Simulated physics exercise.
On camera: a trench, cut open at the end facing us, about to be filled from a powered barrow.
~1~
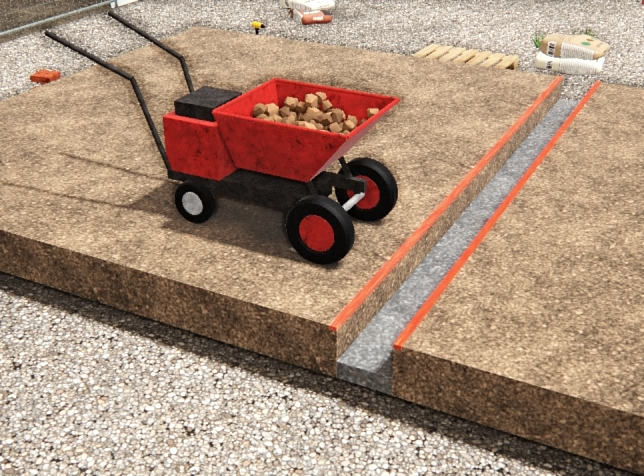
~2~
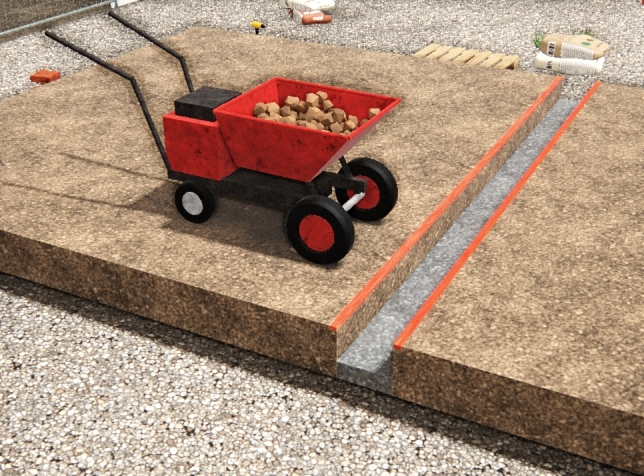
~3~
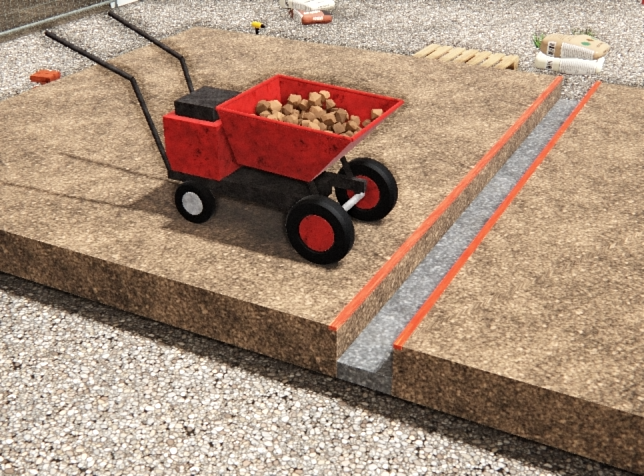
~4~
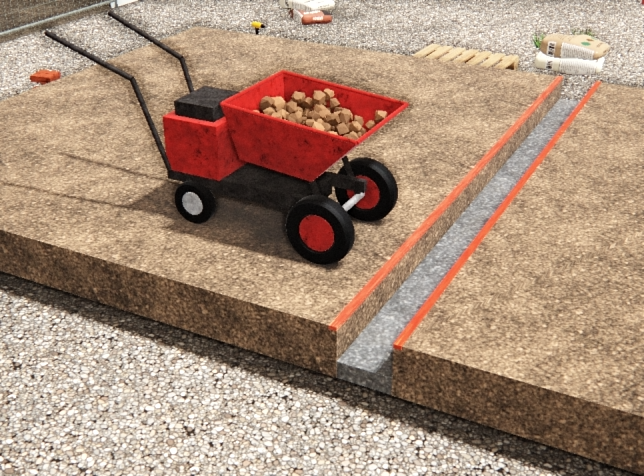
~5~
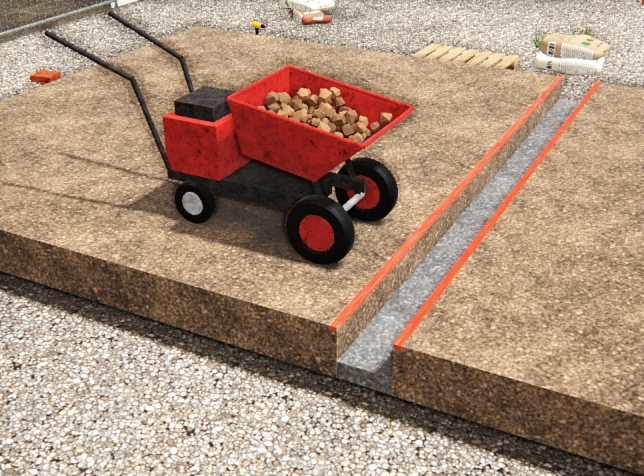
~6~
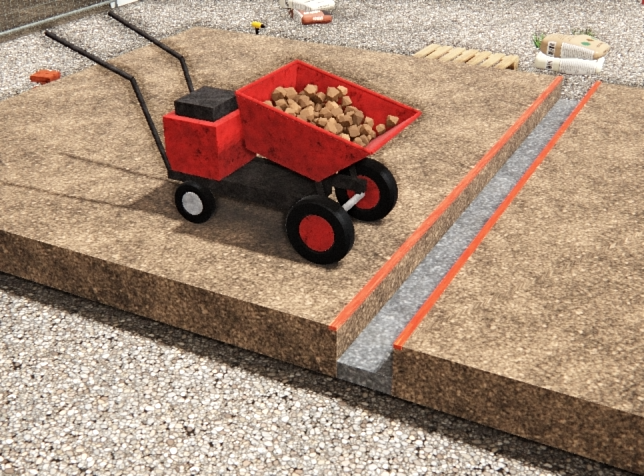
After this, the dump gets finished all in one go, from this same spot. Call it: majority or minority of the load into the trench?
Minority.
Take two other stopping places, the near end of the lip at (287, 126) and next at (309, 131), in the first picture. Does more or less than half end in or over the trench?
A majority, then a majority.
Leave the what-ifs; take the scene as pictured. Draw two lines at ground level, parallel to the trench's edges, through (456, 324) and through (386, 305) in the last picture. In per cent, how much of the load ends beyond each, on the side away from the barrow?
First 50 in a hundred, second 90 in a hundred.
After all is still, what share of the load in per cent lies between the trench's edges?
Roughly 20 %.
Soon, skip tipped steeply; all in the skip.
A while on, skip tipped right over; most in the skip; a stray few in or heaped over the trench; a small part beyond it; a stray few falling.
Towards the end, skip tipped right over; about a quarter in the skip; a small part in or heaped over the trench; most beyond it.
Finally, skip tipped right over; about a quarter in or heaped over the trench; most beyond it.
